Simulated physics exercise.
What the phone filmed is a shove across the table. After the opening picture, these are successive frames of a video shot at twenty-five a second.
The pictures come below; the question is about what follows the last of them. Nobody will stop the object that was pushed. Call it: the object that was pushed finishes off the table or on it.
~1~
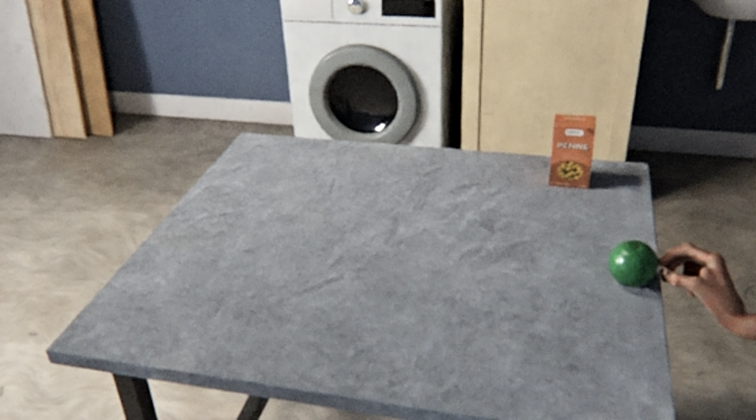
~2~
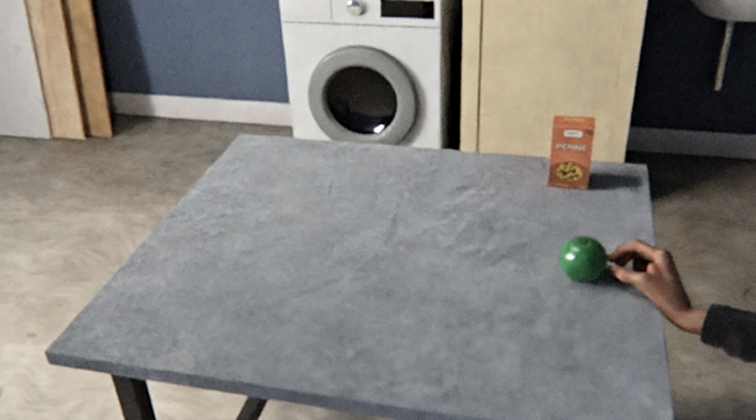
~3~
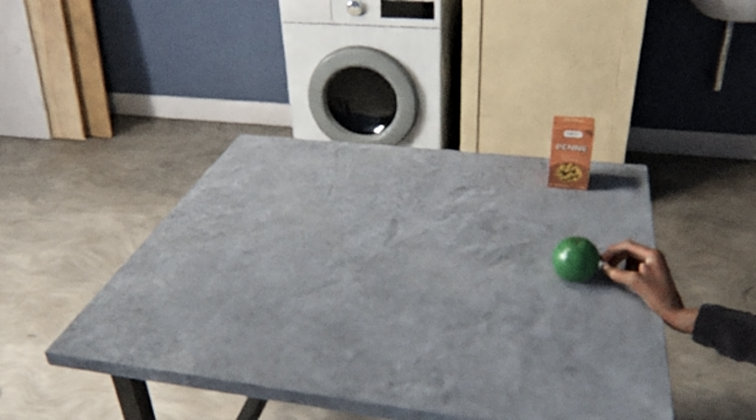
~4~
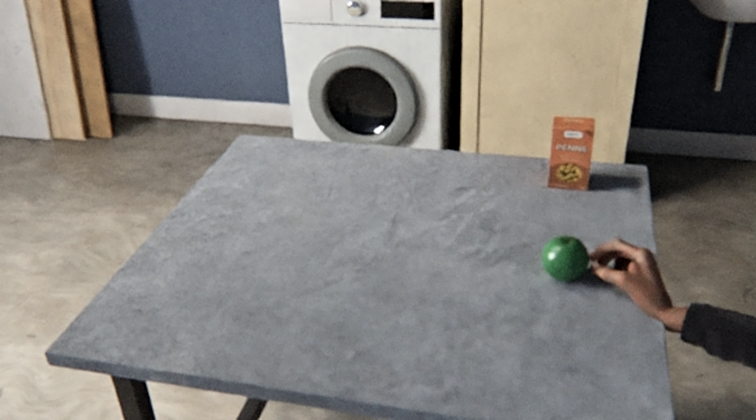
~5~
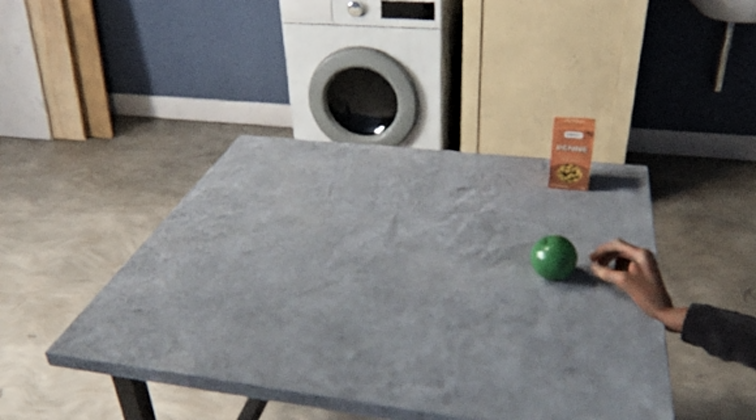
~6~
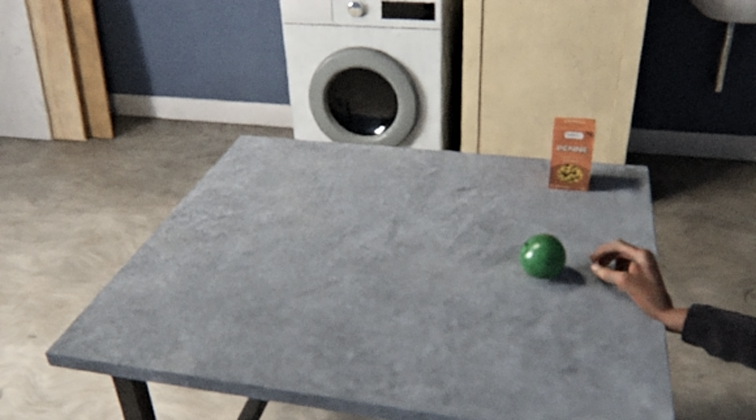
On it.
Then, 0.40 s on from there, green apple shifted well along near (445, 246).
Then, 0.90 s on from there, green apple shifted well along near (362, 238).
In the end, moved from the start, green apple. At the end, from the last picture's camera, green apple near (301, 231).
